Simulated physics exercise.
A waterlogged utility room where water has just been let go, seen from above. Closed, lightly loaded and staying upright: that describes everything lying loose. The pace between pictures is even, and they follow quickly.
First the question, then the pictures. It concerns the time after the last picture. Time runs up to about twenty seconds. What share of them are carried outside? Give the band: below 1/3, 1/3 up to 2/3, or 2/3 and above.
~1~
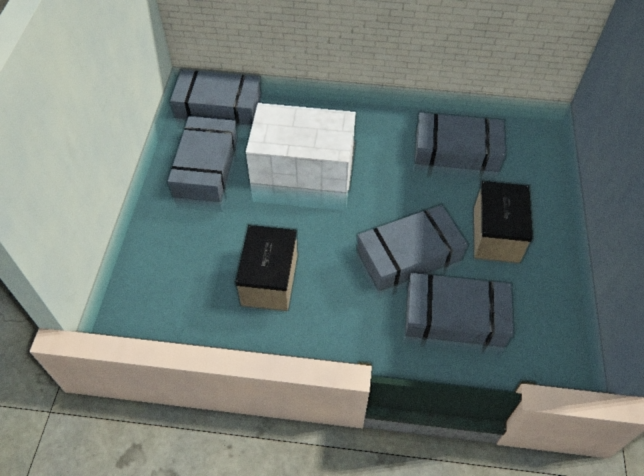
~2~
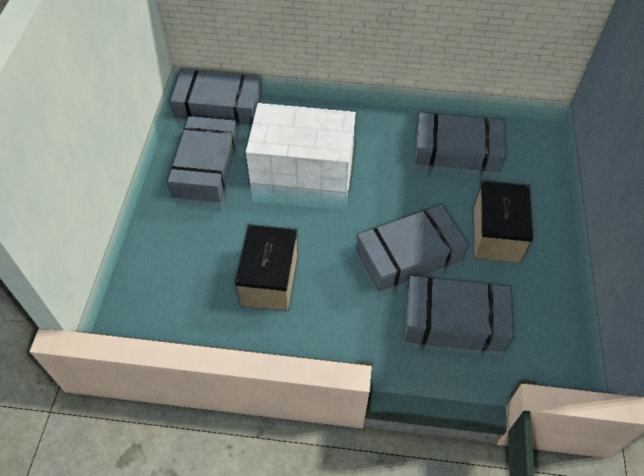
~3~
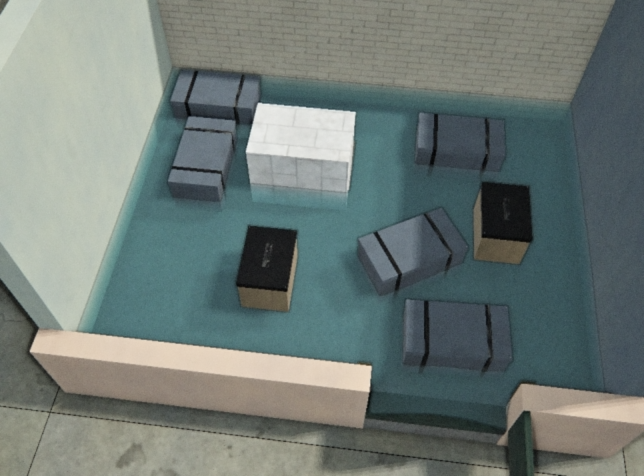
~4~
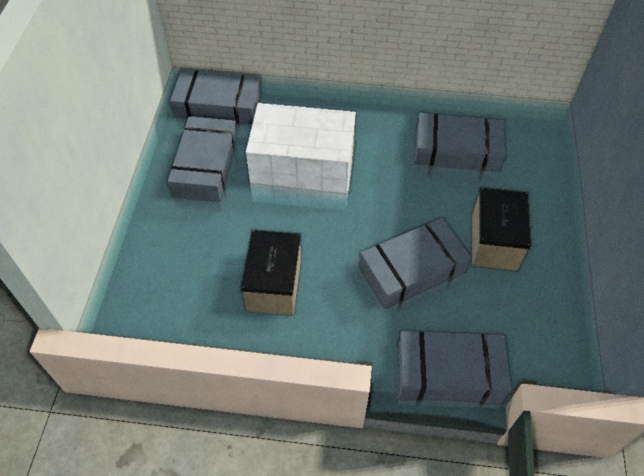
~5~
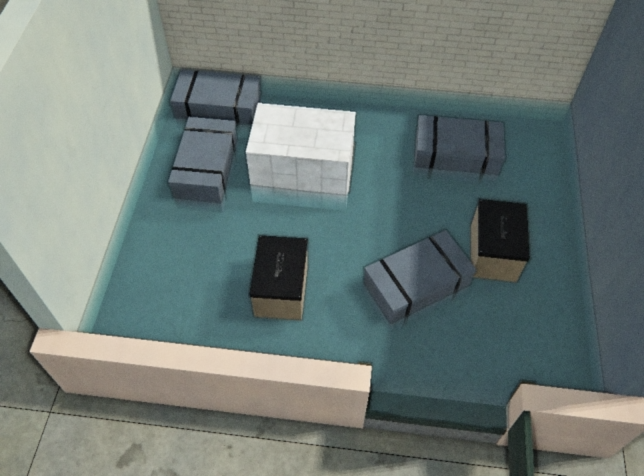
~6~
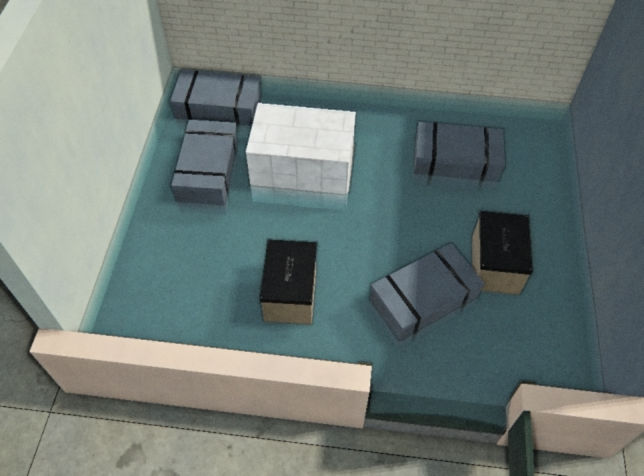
Center third.
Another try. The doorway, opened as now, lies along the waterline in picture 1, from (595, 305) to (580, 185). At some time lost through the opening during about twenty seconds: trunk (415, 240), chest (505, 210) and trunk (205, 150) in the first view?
Item one: Leaves; item two: Leaves; item three: Remains.
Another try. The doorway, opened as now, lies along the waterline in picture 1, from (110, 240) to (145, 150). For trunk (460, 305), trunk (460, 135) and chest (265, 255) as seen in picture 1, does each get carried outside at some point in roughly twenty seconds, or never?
First held back, then held back, then flushed away.
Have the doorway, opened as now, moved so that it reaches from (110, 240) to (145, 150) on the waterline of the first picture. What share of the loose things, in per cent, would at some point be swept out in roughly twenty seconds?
About 30 per cent.
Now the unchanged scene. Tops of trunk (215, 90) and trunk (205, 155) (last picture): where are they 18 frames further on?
Near (218, 114) and (241, 224).
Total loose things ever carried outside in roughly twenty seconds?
The number is 4.
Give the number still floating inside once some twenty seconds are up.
Well, I'd say 0.
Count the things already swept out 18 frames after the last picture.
I make it 4.
A moment on, 2 of 7 are out; 5 afloat.
Next, 4 of 7 are out; 1 afloat.
Later, 4 of 7 are out; 0 afloat.
In the end, 4 of 7 are out; 0 afloat.
